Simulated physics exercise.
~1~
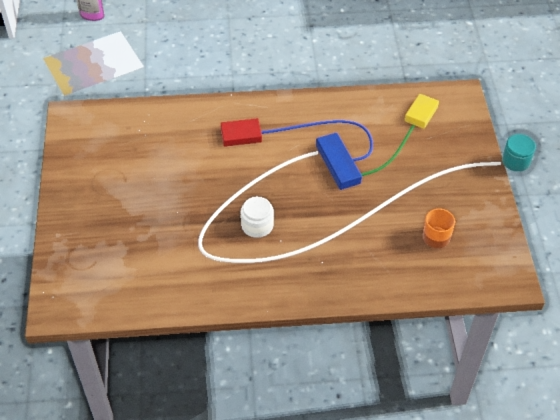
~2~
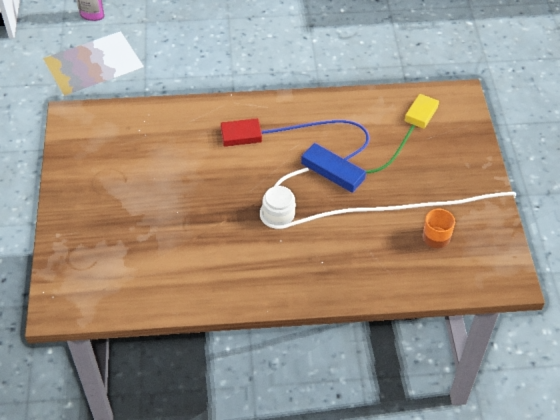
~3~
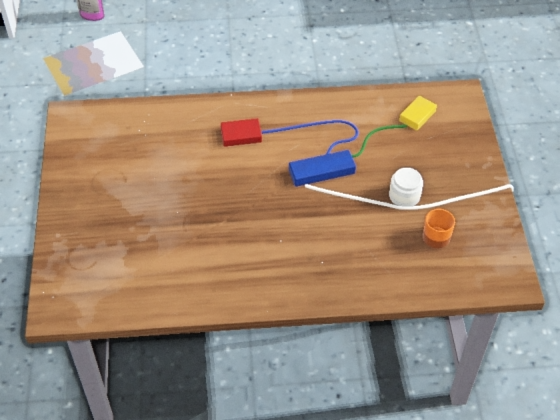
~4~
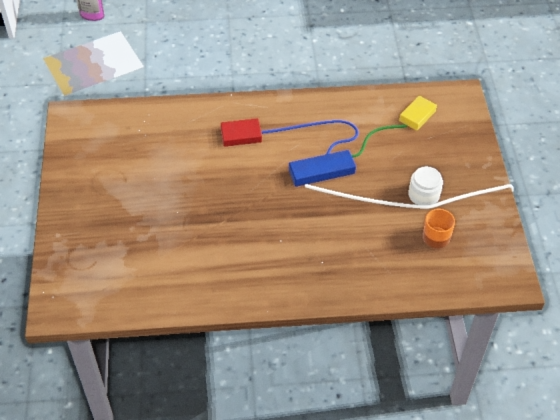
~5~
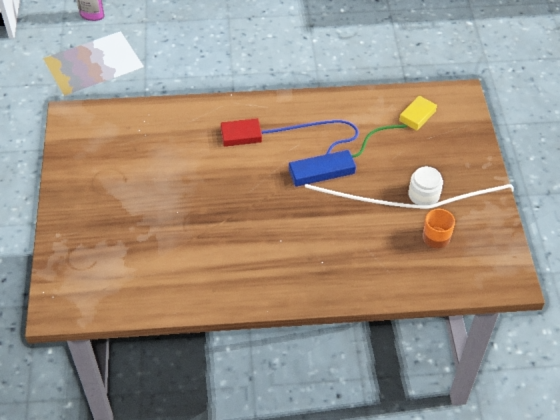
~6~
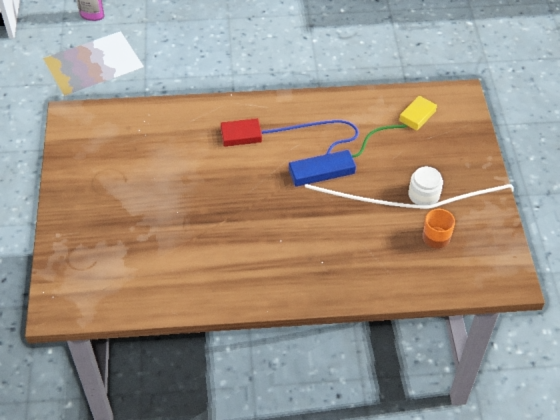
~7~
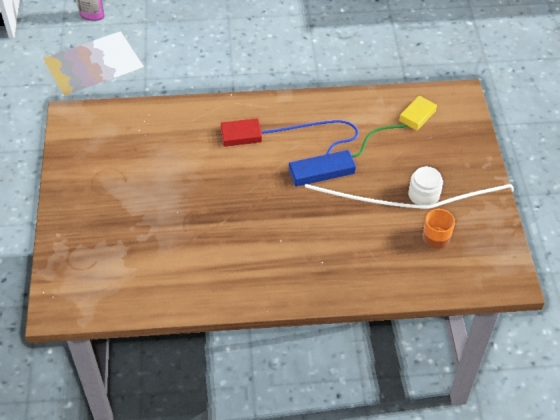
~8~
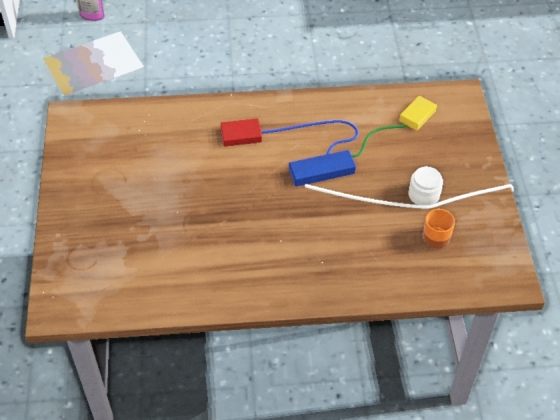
A wooden table held small blocks joined by cables, a white jar and an orange mug; a teal object dropped off the right edge, its white cable dragging the jar rightward and twisting the blue block before everything settled, the mug unmoved.
